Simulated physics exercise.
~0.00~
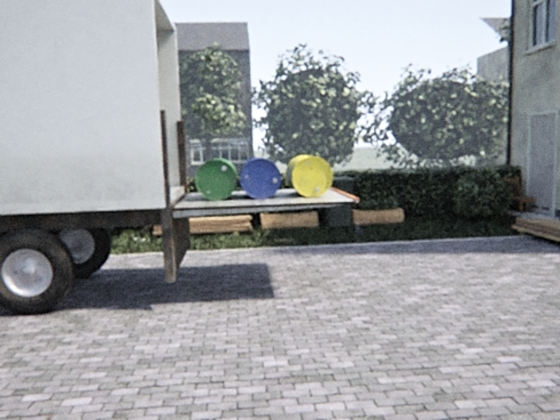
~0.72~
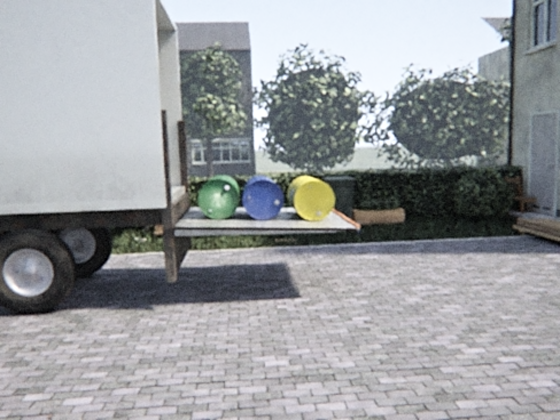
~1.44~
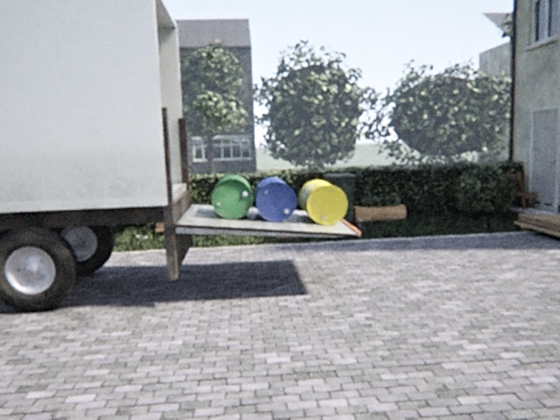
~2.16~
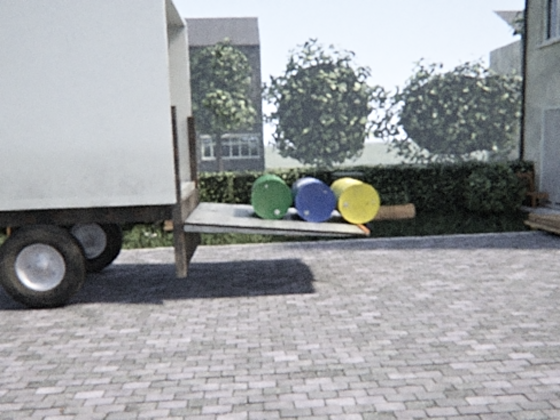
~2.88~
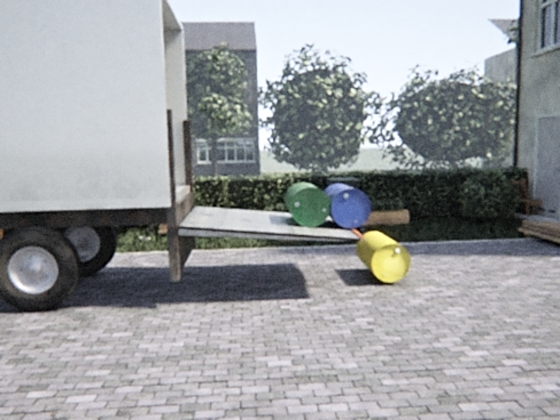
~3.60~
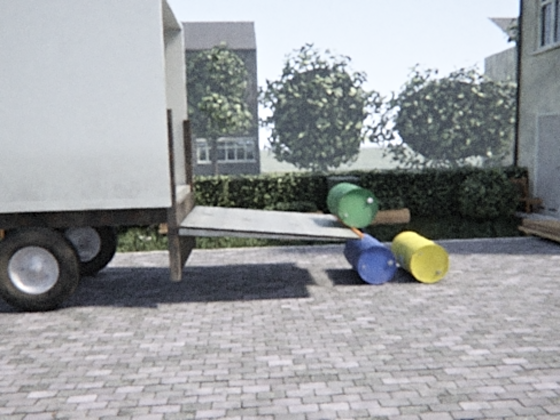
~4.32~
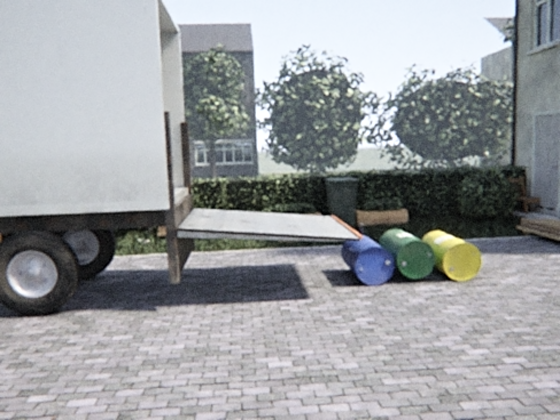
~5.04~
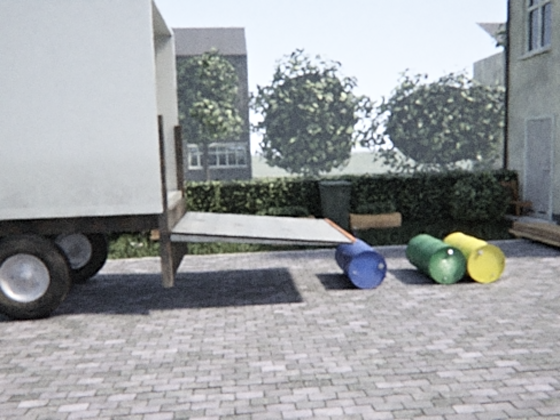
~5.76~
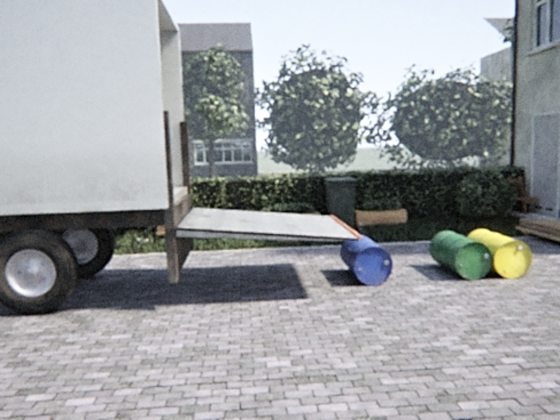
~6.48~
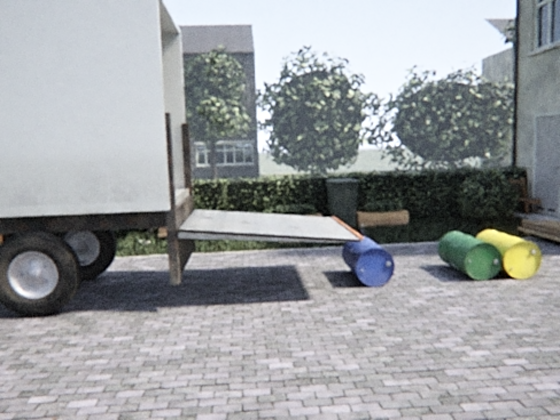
Three green, blue and yellow drums rolling right along a truck's tilting tail-lift, dropping off its edge and ending on the paving.
